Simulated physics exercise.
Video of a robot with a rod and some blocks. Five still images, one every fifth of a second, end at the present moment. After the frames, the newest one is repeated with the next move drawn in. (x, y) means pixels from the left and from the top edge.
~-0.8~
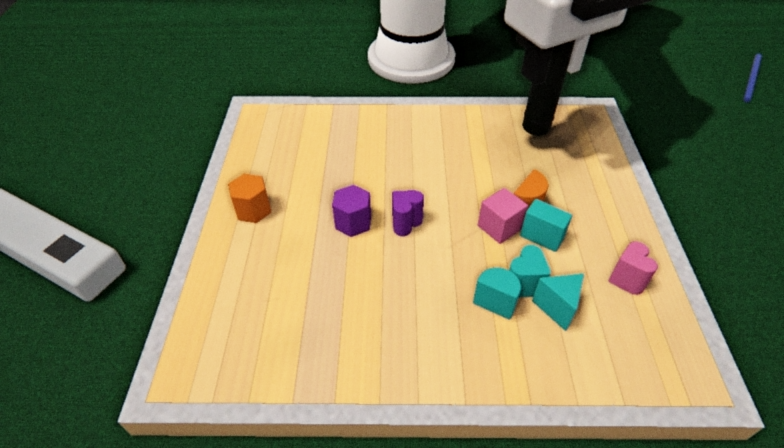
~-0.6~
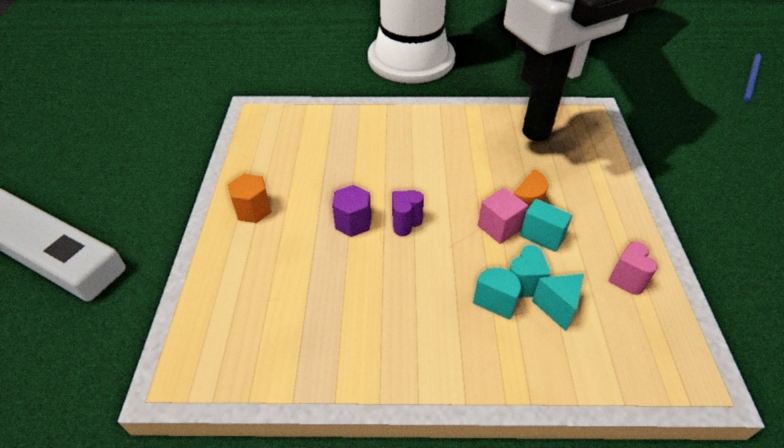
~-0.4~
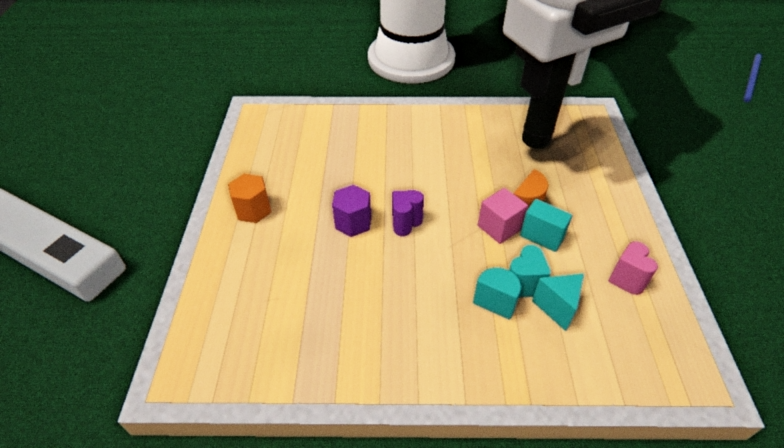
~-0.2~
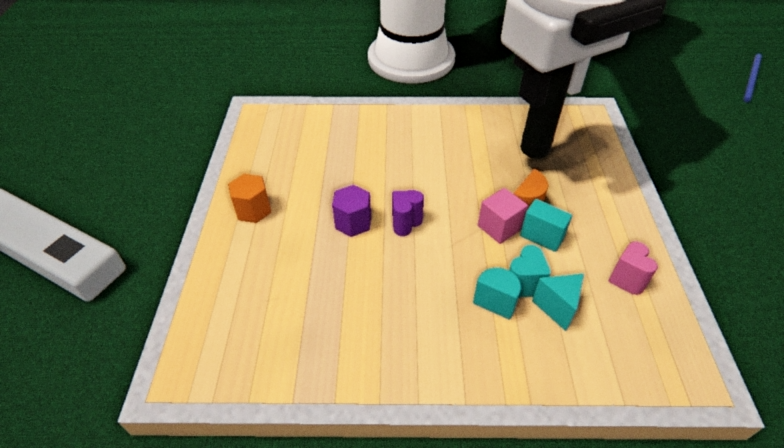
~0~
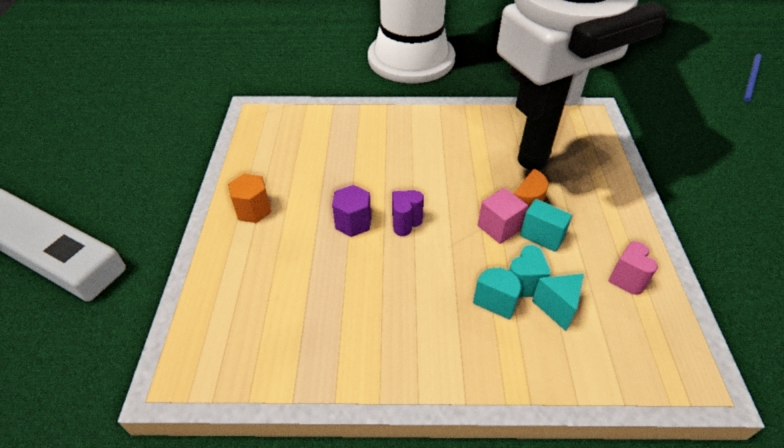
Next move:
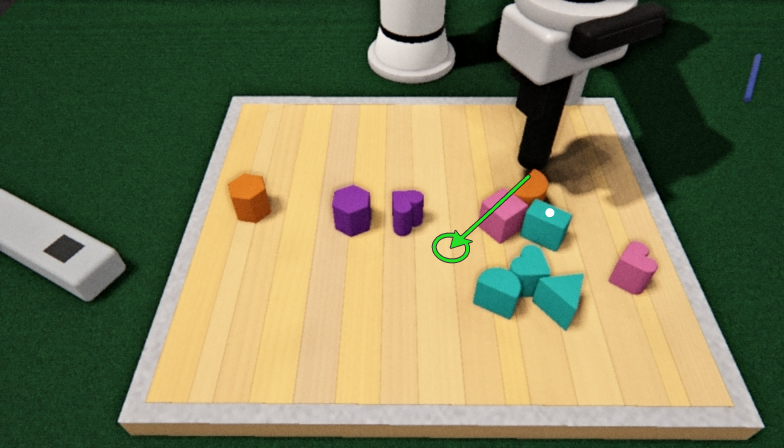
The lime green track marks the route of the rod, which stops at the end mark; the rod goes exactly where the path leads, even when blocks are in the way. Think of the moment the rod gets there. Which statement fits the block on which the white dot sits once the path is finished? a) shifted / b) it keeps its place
Option b.
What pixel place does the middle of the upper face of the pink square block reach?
I expect it at (495, 231).
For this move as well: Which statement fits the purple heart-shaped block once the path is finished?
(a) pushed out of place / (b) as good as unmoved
That would be b.
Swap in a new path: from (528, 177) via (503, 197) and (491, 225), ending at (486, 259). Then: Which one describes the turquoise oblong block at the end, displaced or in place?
The answer is that it remains undisturbed.
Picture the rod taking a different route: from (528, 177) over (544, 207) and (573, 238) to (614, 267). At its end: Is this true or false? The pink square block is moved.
The claim holds.
Path on the board, from (528, 177) to (451, 248); the dot is on the turquoise oblong block.
What follows on the original path. One third of the way, rod at (508, 183); nothing pushed yet.
Two thirds of the way, rod at (481, 208); pink square block at (499, 222), turned 55° anticlockwise.
At the end, rod at (453, 233); purple heart-shaped block in place; pink square block at (495, 231), turned 100° anticlockwise; turquoise oblong block in place.
